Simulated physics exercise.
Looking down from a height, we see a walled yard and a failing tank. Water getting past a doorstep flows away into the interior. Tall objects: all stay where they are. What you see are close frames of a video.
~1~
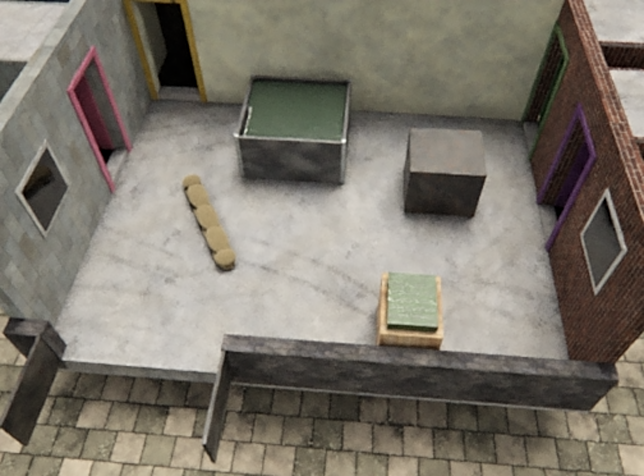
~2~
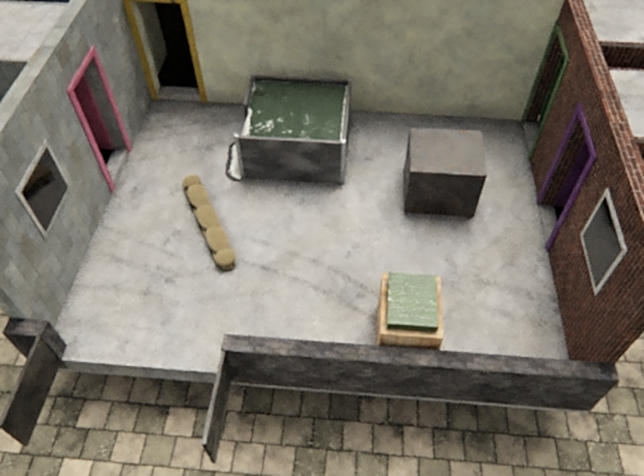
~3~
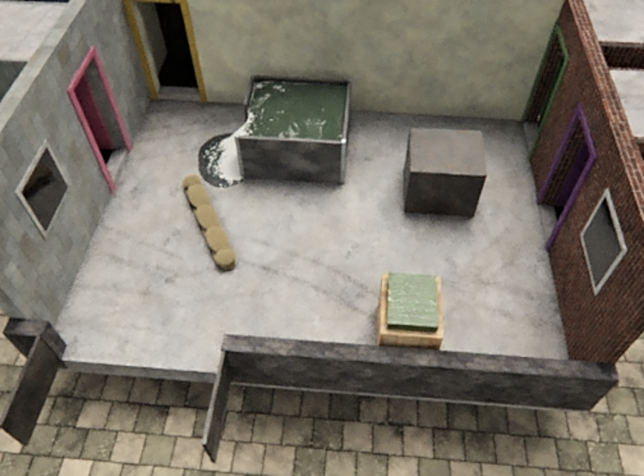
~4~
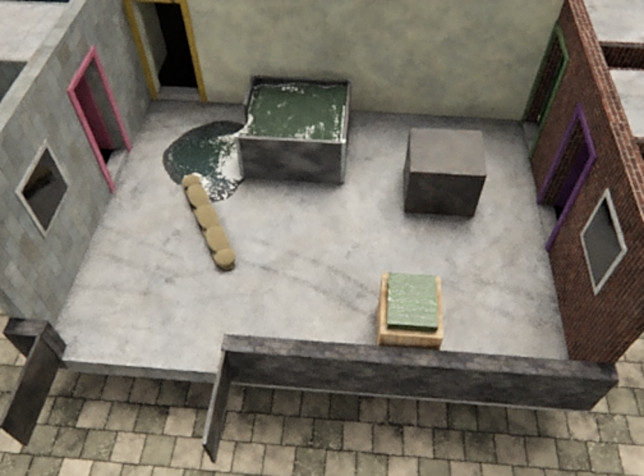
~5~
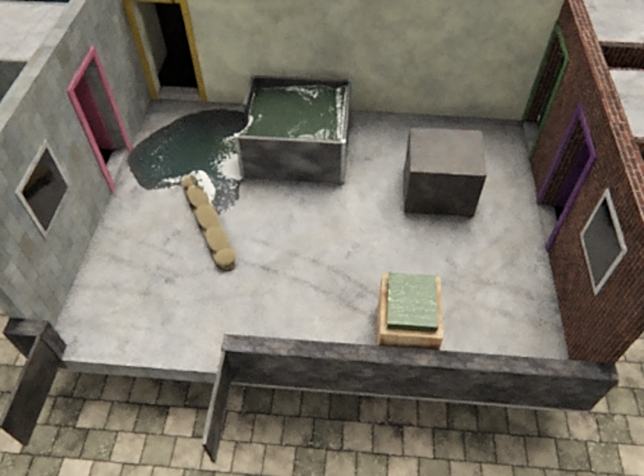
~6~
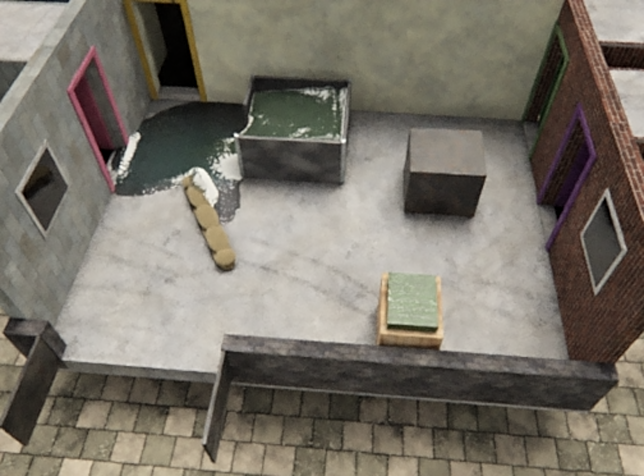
The clip opens on a walled yard seen from above, with still green water in an open tank near the back wall. Water bursts from the tank's left side and spreads leftward in a widening dark pool, reaching the pink-framed doorway and foaming around the near end of a tan row.
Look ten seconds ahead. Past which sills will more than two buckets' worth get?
At the end, purple door: No more than two buckets; pink door: More than two buckets; yellow door: More than two buckets; green door: No more than two buckets.
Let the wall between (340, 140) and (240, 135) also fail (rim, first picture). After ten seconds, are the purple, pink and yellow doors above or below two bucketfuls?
The purple door ends up above, the pink door falls short, and the yellow door falls short.
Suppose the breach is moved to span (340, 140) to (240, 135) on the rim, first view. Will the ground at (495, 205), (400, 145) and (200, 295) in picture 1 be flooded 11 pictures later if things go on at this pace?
Untouched, untouched, submerged.
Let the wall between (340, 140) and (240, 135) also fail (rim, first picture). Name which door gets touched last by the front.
It's the pink door.
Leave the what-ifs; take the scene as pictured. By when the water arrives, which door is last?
That is the one in purple.
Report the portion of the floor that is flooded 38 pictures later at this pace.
It works out to about 60 in a hundred.
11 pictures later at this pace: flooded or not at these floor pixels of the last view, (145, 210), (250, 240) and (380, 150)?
In that order the points end up soaked, soaked and high and dry.
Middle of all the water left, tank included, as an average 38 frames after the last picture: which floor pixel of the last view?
I reckon somewhere around (253, 174).
A moment on, water covers 20 % of the floor; the purple door not reached, the pink door far over two buckets in, the yellow door under two buckets in, the green door not reached.
Next, water covers 30 % of the floor; the purple door not reached, the pink door far over two buckets in, the yellow door over two buckets in, the green door not reached.
Then, water covers 45 % of the floor; the purple door not reached, the pink door far over two buckets in, the yellow door over two buckets in, the green door not reached.
Later, water covers 60 % of the floor; the purple door not reached, the pink door far over two buckets in, the yellow door far over two buckets in, the green door wet at the sill, nothing in.
In the end, water covers 80 % of the floor; the purple door wet at the sill, nothing in, the pink door far over two buckets in, the yellow door far over two buckets in, the green door wet at the sill, nothing in.
